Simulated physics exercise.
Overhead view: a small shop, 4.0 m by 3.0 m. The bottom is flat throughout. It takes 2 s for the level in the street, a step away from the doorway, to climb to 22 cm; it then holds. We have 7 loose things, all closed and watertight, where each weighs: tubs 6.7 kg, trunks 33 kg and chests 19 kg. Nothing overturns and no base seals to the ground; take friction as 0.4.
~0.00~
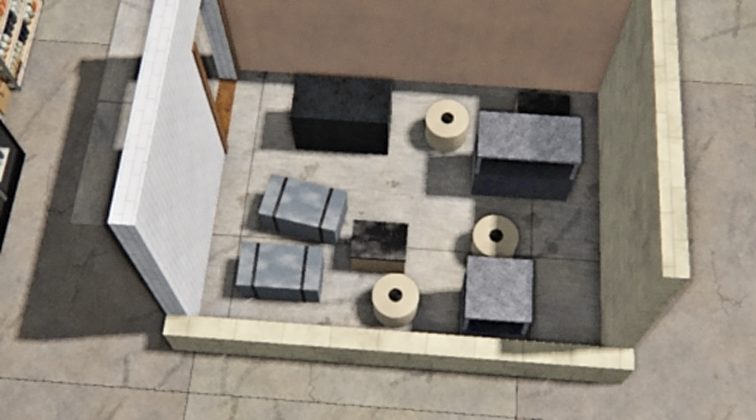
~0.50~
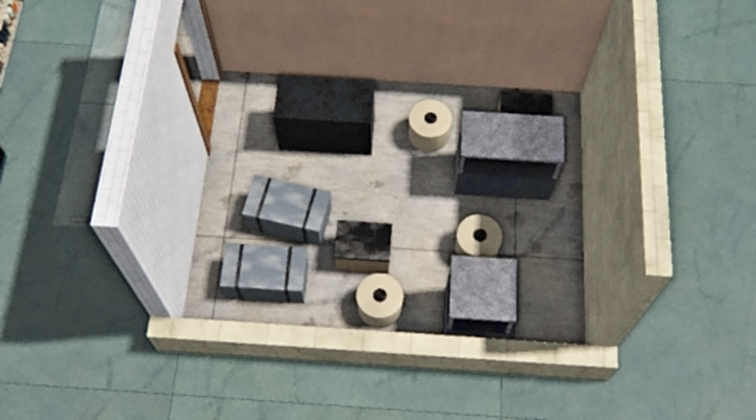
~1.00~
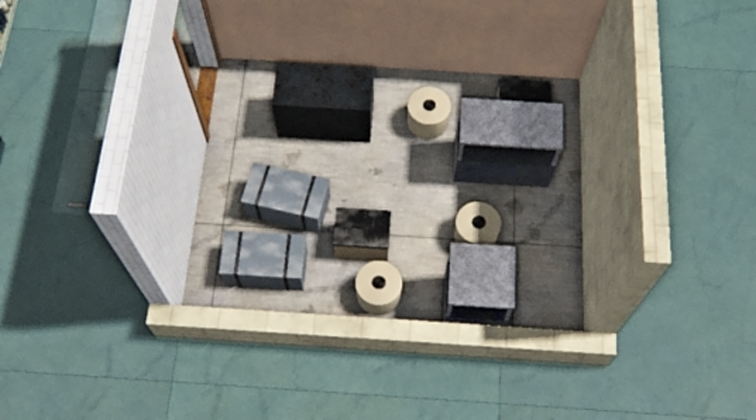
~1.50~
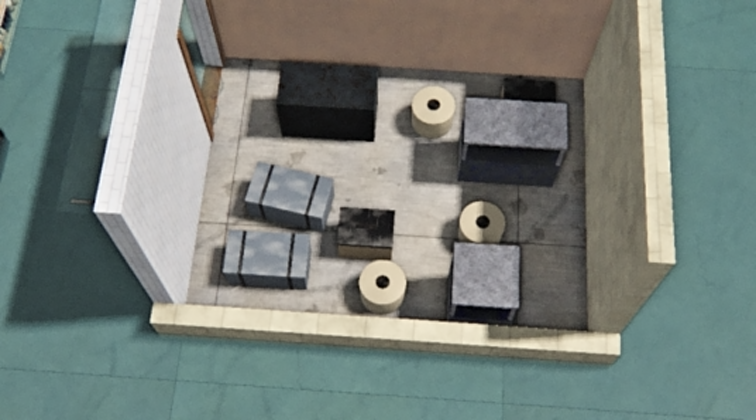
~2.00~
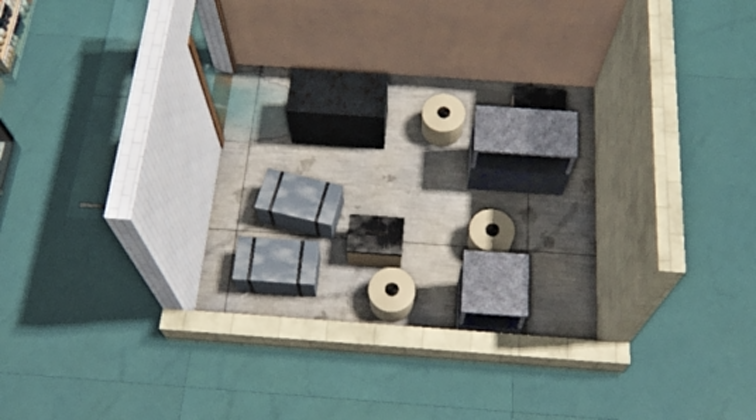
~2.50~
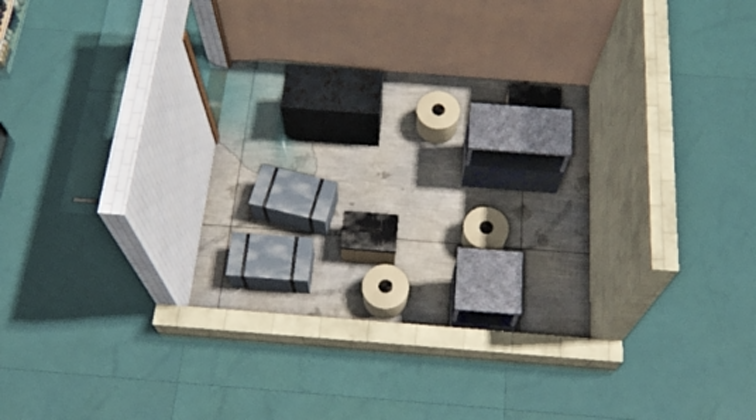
Teal water spreads over the grey ground around a small roofless shop seen from above, then a thin film creeps in through the doorway at upper left. Inside stand a black block at the back, two strapped blue-grey trunks at left, three cream rolls and grey-topped tables at right. The objects stay put while the camera drifts slightly left, then back right, wavering.
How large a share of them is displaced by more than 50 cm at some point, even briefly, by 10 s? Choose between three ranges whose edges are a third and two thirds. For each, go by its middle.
The range is the lowest, under a third.
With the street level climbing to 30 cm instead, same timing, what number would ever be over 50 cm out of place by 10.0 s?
That would make 5 of them.
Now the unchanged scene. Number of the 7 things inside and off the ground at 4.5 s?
By my count, 1.
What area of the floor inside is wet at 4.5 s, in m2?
Wet area: Approx. 6.5 m2.
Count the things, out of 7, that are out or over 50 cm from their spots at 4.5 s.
Tally at that time: 0.
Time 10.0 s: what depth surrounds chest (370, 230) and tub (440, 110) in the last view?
Roughly 7 and 11 cm.
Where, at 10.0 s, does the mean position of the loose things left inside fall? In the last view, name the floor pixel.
Mean position: Approximately (431, 235).
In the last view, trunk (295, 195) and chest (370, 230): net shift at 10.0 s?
Shifts: 30 cm / 0 cm.
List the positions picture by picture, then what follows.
The first picture shows a tub at (496, 236) rests on the ground; a trunk at (303, 202) rests on the ground; water covers 0.0 m2; 0 of 7 have shifted.
The second picture shows a tub at (480, 235), on the bottom; a trunk at (287, 203) rests on the ground; 0.0 m2 under water; 0 of 7 have shifted.
The third picture shows a tub at (479, 223) rests on the ground; a trunk at (285, 190) rests on the ground; water covers 0.0 m2; 0 of 7 have shifted.
The fourth picture shows a tub at (483, 222) rests on the ground; a trunk at (289, 189) rests on the ground; water covers 0.0 m2; 0 of 7 have shifted.
The fifth picture shows a tub at (492, 230) rests on the ground; a trunk at (299, 196), on the bottom; water covers 0.5 m2; 0 of 7 have shifted.
The sixth picture shows a tub at (486, 228), on the bottom; a trunk at (293, 193) rests on the ground; water covers 1.5 m2; 0 of 7 have shifted.
After 3.5 s 0 of 7 are over 50 cm from their spots; 0 afloat.
After 4.5 s 0 of 7 are over 50 cm from their spots; 1 afloat.
After 7.0 s 1 of 7 are over 50 cm from their spots; 2 afloat.
After 10.0 s 2 of 7 are over 50 cm from their spots, and 2 have been at some point; 4 afloat.
